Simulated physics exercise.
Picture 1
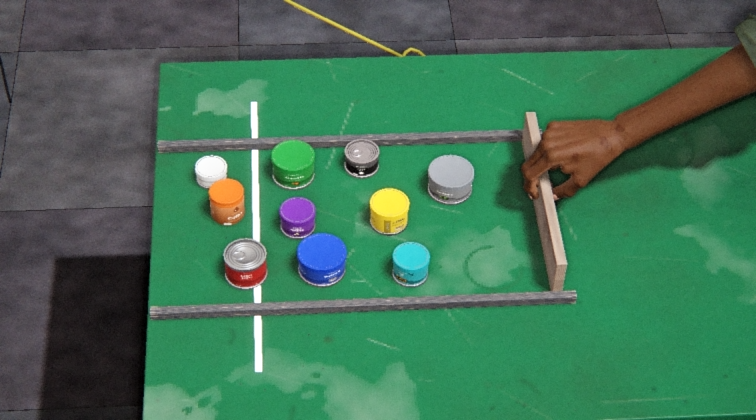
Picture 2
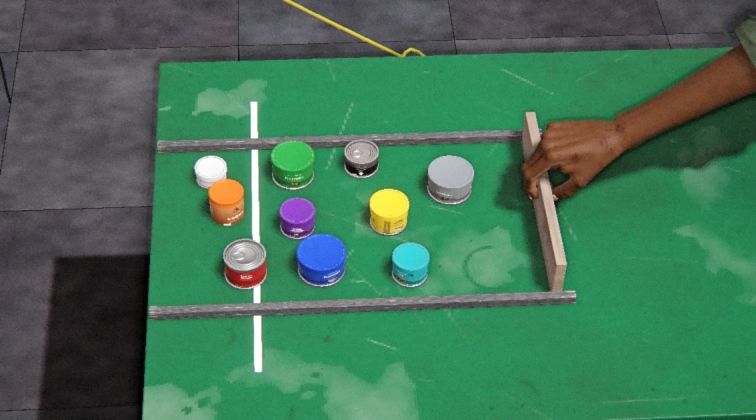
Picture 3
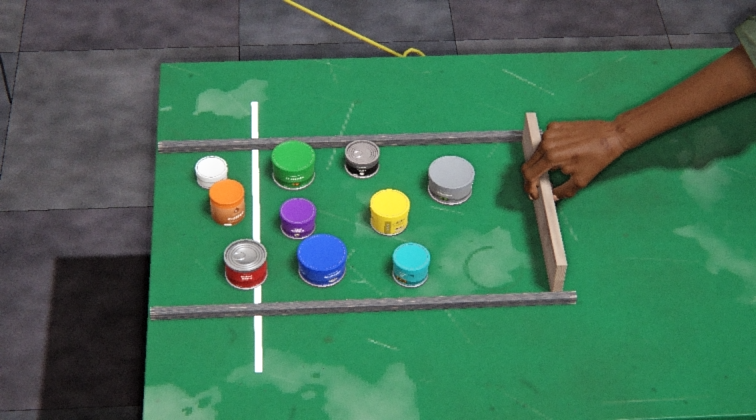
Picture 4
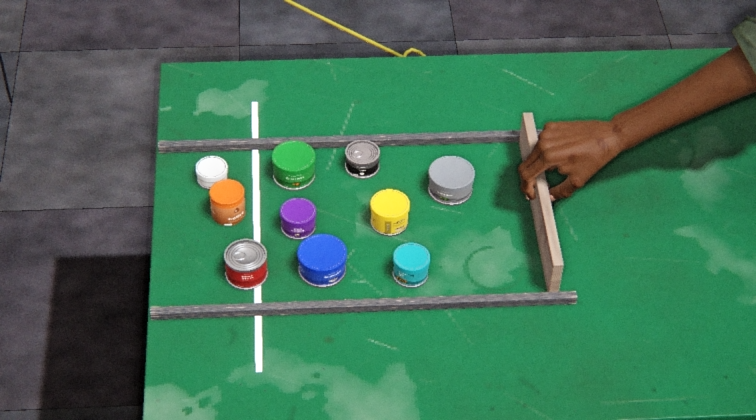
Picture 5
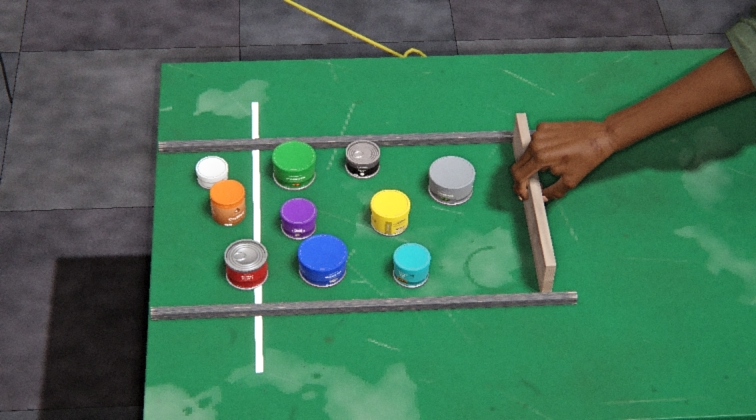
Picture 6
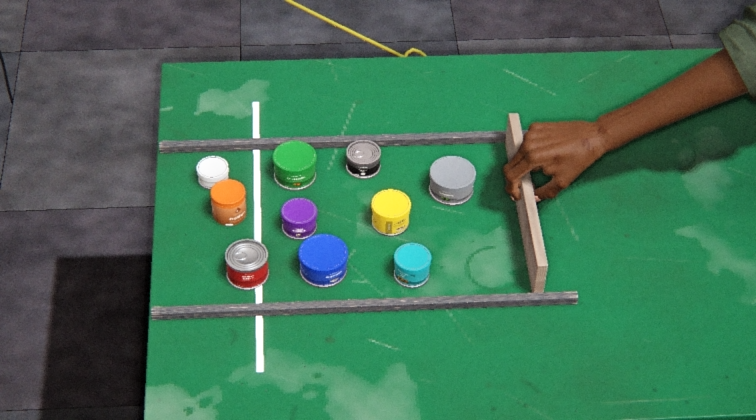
A hand slides a wooden board slightly left between two rails, behind ten still, colourful containers.
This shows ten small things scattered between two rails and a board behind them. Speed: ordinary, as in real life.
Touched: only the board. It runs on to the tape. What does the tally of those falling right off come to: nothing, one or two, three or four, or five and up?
I predict the table will hold on to all the pieces.
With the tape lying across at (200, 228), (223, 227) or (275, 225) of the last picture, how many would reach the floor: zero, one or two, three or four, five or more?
First more than four, next one or two, finally not one.
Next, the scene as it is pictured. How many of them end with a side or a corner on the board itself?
4 are in contact with it.
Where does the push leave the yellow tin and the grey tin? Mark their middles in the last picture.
Answer: First (239, 220), after that (234, 190).
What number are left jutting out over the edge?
It totals 2.
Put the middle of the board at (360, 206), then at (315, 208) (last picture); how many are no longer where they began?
Note: First position 5; second position 8.
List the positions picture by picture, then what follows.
In the first picture, white pot (211, 173); orange tub (227, 202); red pot (246, 264); board (543, 200); tape (256, 225).
In the second picture, orange tub (227, 203); green tin (293, 165).
In the third picture, red pot (246, 265); turquoise tin (411, 266).
In the fourth picture, white pot (212, 173); purple tin (298, 219).
In the fifth picture, orange tub (228, 203); blue pot (323, 261).
In the sixth picture, white pot (213, 173); orange tub (229, 203); red pot (247, 265); board (526, 201); tape (258, 226).
Early on, none off yet; white pot at rest near (213, 173); orange tub at rest near (229, 203); red pot at rest near (247, 265).
A while later, none off yet; white pot at rest near (213, 173); orange tub at rest near (226, 202); red pot travelled about its own width near (208, 264).
Finally, the number that fall off is zero.
